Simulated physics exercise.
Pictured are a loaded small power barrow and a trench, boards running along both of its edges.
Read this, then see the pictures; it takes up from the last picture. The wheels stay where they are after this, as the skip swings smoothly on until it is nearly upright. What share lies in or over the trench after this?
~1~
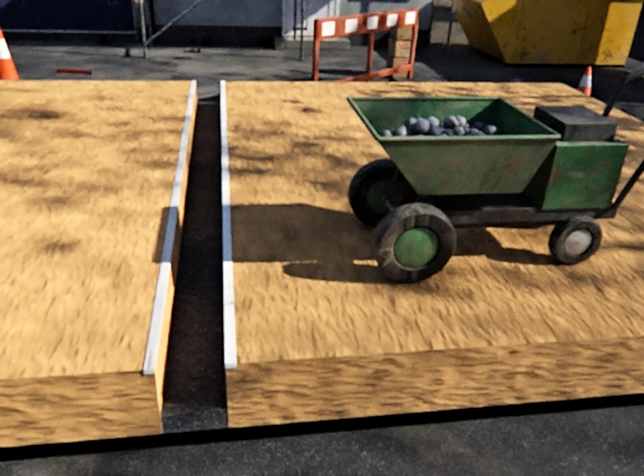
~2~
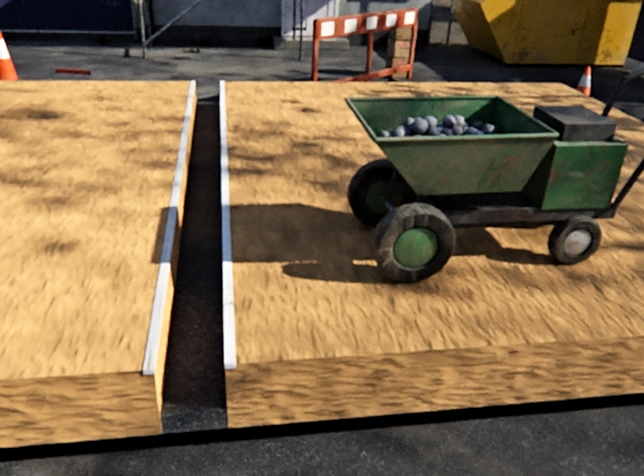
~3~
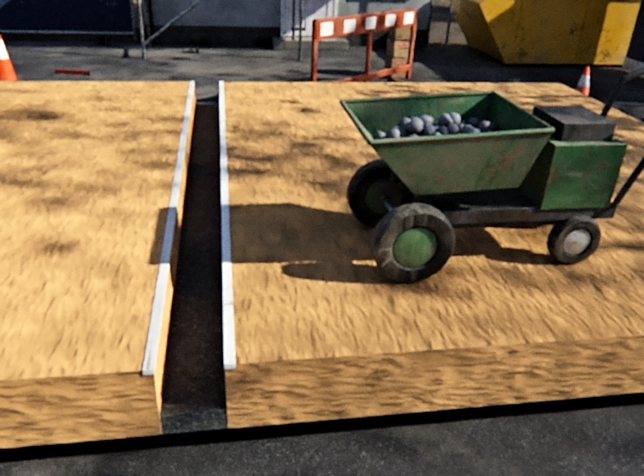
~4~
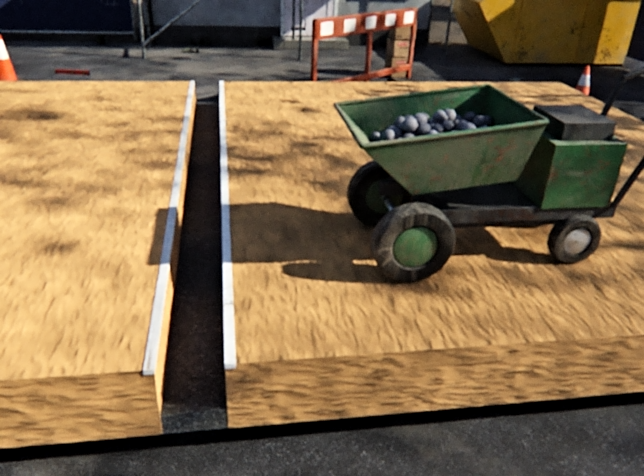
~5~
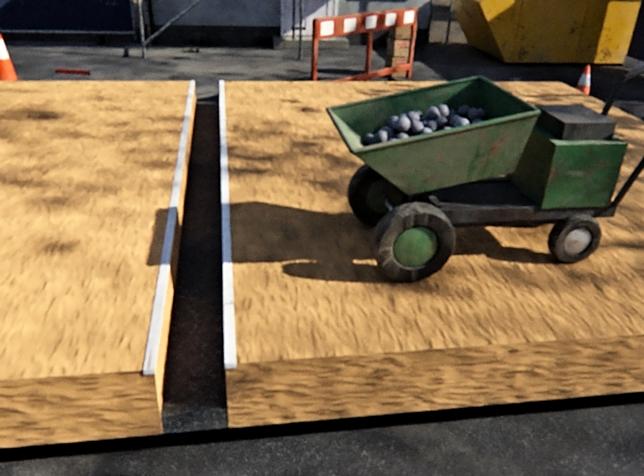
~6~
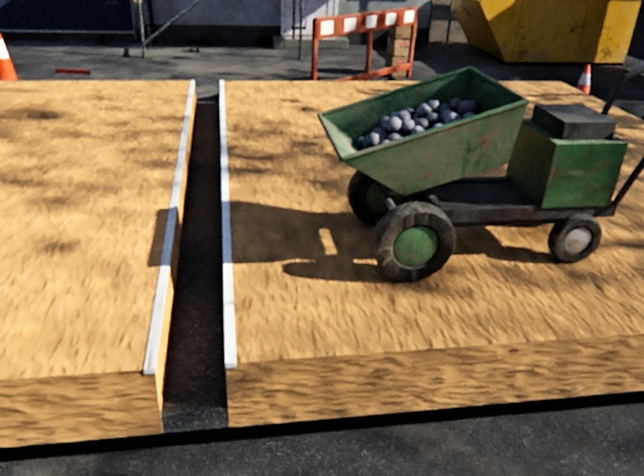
Less than half.
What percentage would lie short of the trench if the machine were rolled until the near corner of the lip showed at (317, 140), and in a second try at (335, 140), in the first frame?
Roughly 0 per cent, then roughly 20 per cent.
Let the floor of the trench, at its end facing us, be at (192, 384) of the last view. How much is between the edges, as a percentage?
The share comes to around 30 percent.
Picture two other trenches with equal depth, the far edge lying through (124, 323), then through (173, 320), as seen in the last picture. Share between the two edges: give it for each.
You'd get 30 % in the first case and 30 % in the second.
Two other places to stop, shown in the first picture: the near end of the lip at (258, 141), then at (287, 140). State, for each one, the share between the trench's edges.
First spot: Roughly 30 percent; second spot: Roughly 70 percent.
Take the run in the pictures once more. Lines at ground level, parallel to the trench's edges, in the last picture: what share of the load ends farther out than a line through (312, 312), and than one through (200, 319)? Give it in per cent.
Estimate, first then second: 80 %, 30 %.
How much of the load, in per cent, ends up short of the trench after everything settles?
Estimate: Around 50 per cent.
Soon, skip tipped steeply; all in the skip.
A while on, skip tipped right over; nearly all in the skip; a small part short of the trench.
Towards the end, skip tipped right over; about a quarter in the skip; about half short of the trench; about a quarter in or heaped over the trench; a stray few beyond it.
Finally, skip tipped right over; about a quarter in the skip; about half short of the trench; about a third in or heaped over the trench; a stray few beyond it.
